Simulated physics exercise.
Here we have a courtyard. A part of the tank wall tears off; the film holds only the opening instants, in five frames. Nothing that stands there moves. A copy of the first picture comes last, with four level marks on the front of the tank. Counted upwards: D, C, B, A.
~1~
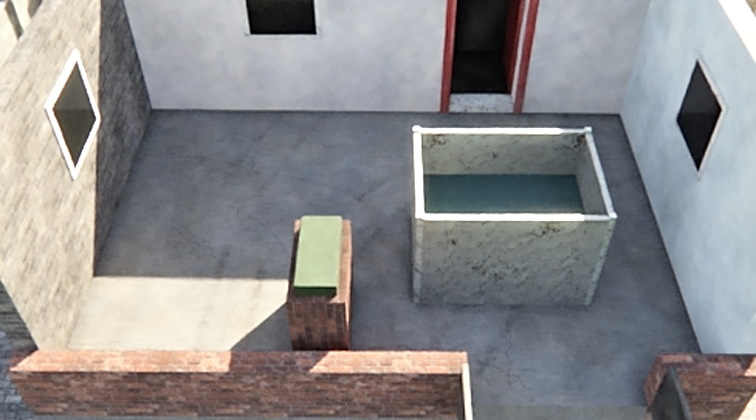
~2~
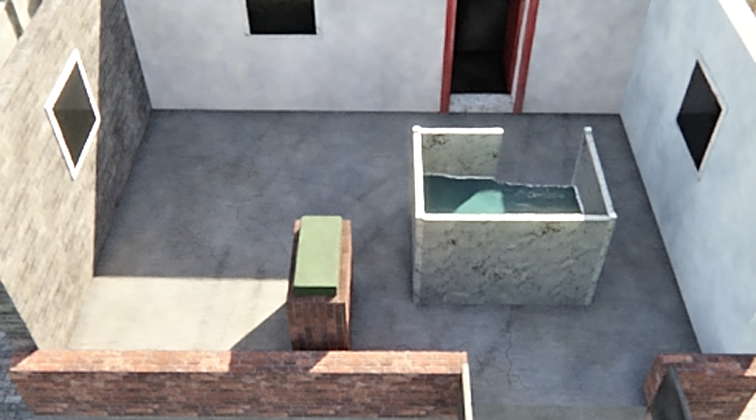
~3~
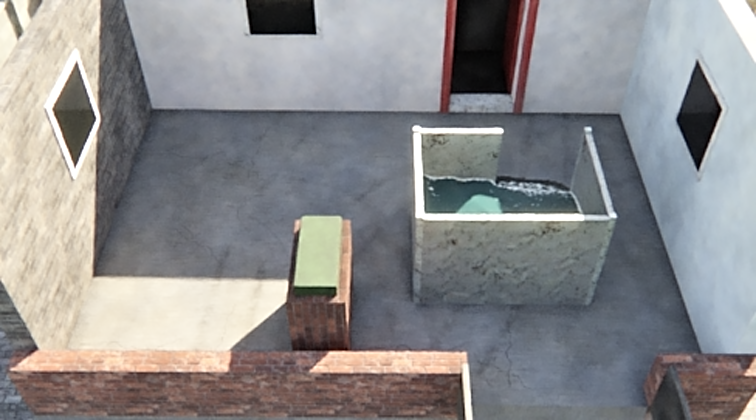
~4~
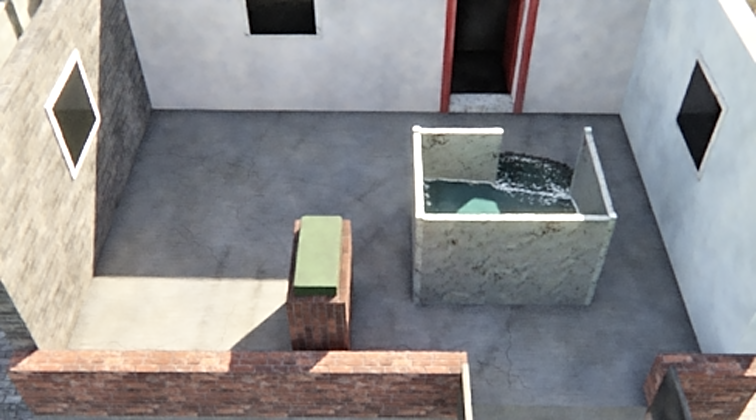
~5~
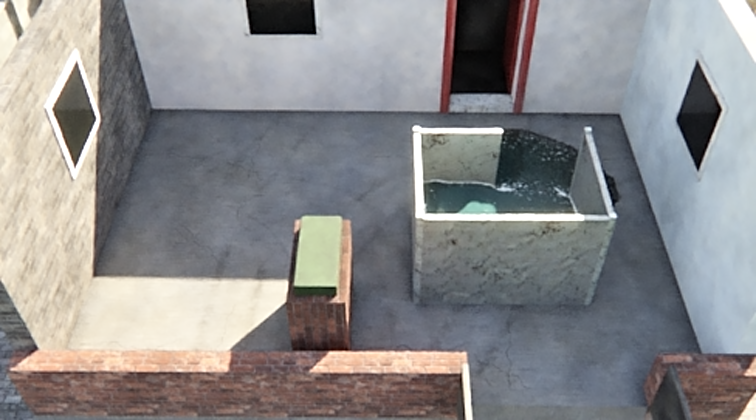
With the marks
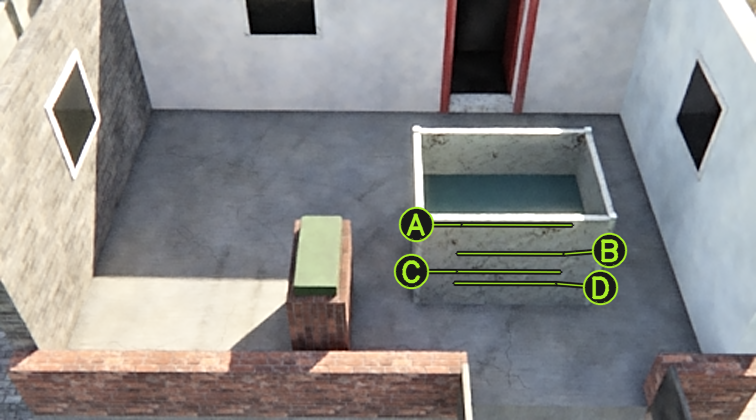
A stone tank of water sat still in a walled courtyard with a red doorway, then part of its back wall disappeared and the water churned, pouring out and spreading darkly over the ground behind it.
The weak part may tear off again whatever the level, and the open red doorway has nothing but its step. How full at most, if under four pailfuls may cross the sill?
That is mark D.
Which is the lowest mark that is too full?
Mark C.
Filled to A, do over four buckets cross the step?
Yes.
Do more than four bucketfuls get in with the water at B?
Yes, it does.
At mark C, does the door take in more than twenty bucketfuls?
No, less.
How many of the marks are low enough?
One.
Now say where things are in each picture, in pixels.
Water in the tank at rest, its middle at (502, 213); foot of the red doorway at (480, 112); open gate at (563, 349), in the first frame.
Water covers 1 % of the ground, its front hidden from here, in the second frame.
Water covers 3 % of the ground, its front hidden from here, in the third frame.
Water covers 6 % of the ground, its front hidden from here, in the fourth frame.
Water covers 10 % of the ground, its front hidden from here, in the fifth frame.
On the marked copy, A at (516, 224); B at (511, 253); C at (507, 271); D at (505, 283); from the bottom up D, C, B, A.
Choosing A, dozens of bucketfuls pour in.
Choosing B, dozens of bucketfuls pour in.
Choosing C, about 10 bucketfuls get in.
Choosing D, a bucket or two gets in.
